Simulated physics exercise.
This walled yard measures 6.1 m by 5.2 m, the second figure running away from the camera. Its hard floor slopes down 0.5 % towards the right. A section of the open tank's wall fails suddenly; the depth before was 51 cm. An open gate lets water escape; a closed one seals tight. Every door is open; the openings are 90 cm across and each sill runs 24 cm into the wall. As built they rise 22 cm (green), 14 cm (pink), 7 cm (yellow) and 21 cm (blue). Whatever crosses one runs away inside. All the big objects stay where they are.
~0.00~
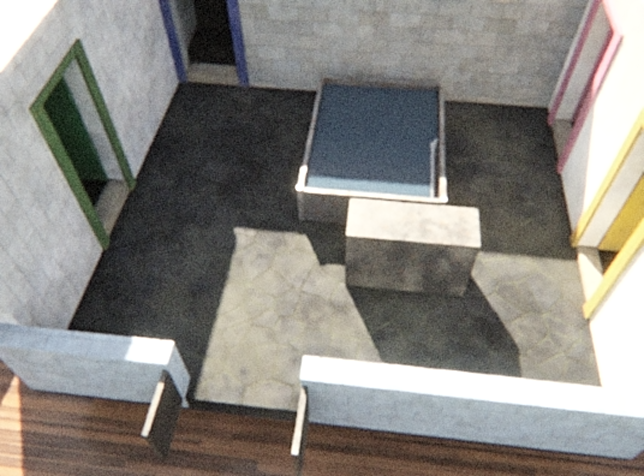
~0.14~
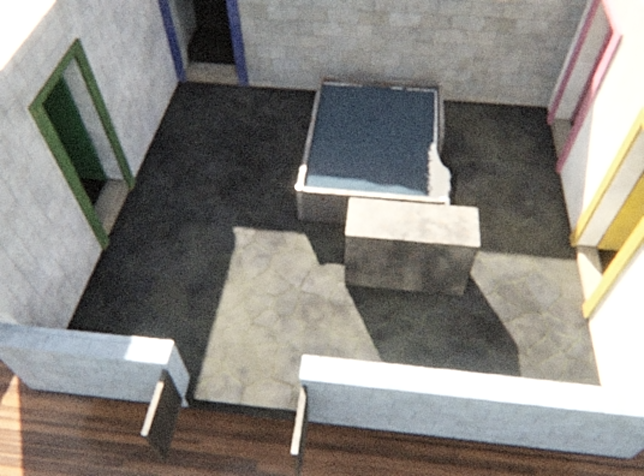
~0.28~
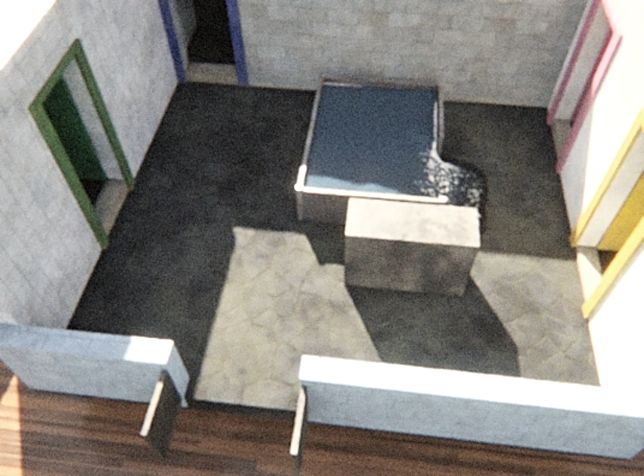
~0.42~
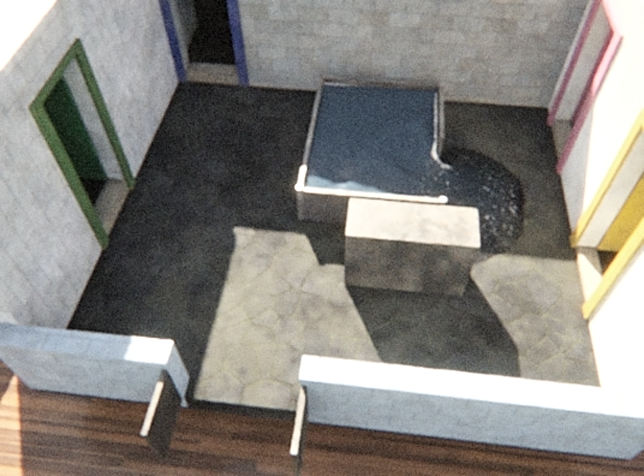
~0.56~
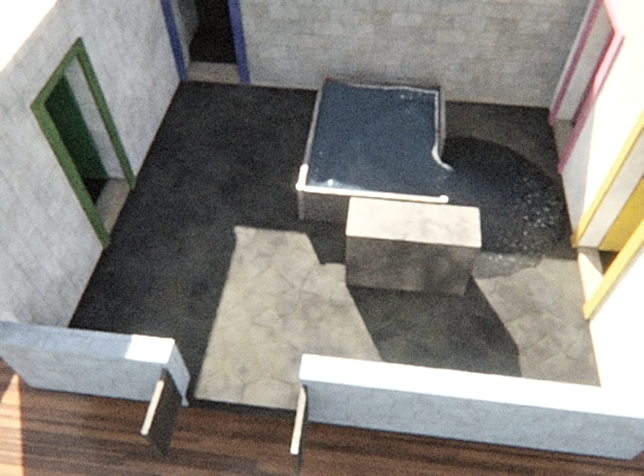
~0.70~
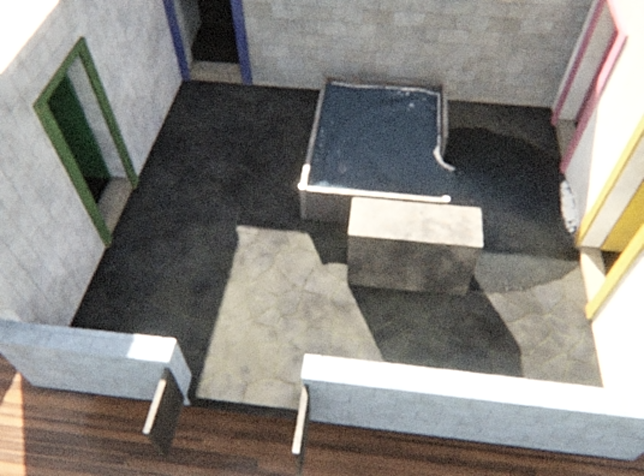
A walled yard with pale block walls and a dark hard floor is seen from high above its low front wall, beyond which lies brown planking. An open tank of blue water stands towards the back behind a pale block, with green, blue, pink and yellow doorways around. The tank's right side gives way and water pours out, spreading rightwards across the floor to the right wall, while the view barely shifts.
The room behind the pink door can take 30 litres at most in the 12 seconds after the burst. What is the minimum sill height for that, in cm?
At least 9.5 cm or so.
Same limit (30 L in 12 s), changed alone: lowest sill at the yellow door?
About 18 cm at yellow.
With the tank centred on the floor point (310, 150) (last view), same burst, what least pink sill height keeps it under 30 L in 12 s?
Then roughly 13.0 cm.
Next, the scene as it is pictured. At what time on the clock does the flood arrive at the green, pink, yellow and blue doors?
Arrival: Green 6.0 s, pink 0.9 s, yellow 0.8 s, blue 4.0 s.
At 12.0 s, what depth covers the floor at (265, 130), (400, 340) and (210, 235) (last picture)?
Roughly 3, 5 and 5 cm, in turn.
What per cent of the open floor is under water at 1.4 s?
About 20 per cent.
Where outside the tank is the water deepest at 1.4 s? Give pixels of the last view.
Around (562, 215).
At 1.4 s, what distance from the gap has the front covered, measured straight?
Some 2.6 m out.
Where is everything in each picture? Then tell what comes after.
The first picture shows the open tank at (376, 137) is whole and still, 51 cm deep; the pink door at (579, 90) is dry.
In the second picture, the front is at (450, 183), 0.2 m from the gap at a hidden place; 0.2 m2 of floor is wet, 51 cm left at the back.
In the third picture, the front is at a hidden place, 0.7 m from the gap at a hidden place; 0.8 m2 of floor is wet, 51 cm left at the back.
In the fourth picture, the front is at (518, 212), 1.1 m from the gap at a hidden place; 1.7 m2 of floor is wet, 51 cm left at the back.
In the fifth picture, water pours out at a hidden place and has run 1.7 m, to (560, 222); about 5 cm deep outside, 50 cm at the back.
In the sixth picture, the gap is at a hidden place, the front 1.8 m out at (578, 255); the back of the open tank holds 43 cm; the pink door at (583, 91), 2.2 m from the gap, is still 0.4 m from the nearest water.
After 1.4 s water covers 20 % of the floor, deepest (32 cm) near (562, 215); 14 cm at the pink door, 0 litres in over its 14 cm sill.
After 3.0 s water covers 30 % of the floor, deepest (28 cm) near (595, 407); 13 cm at the pink door, 2 litres in over its 14 cm sill.
After 12.0 s water covers 95 % of the floor, deepest (10 cm) near (563, 420); 6 cm at the pink door, 6 litres in over its 14 cm sill.
At the pink door as built, the water arrived by 1.0 s and peaked near 15 cm at 4.0 s.
Run again over the same 12 s with other heights there, 55 litres in over 7.5 cm, 22 litres over 10.5 cm. The limit of 30 litres is kept from about 9.5 cm up.
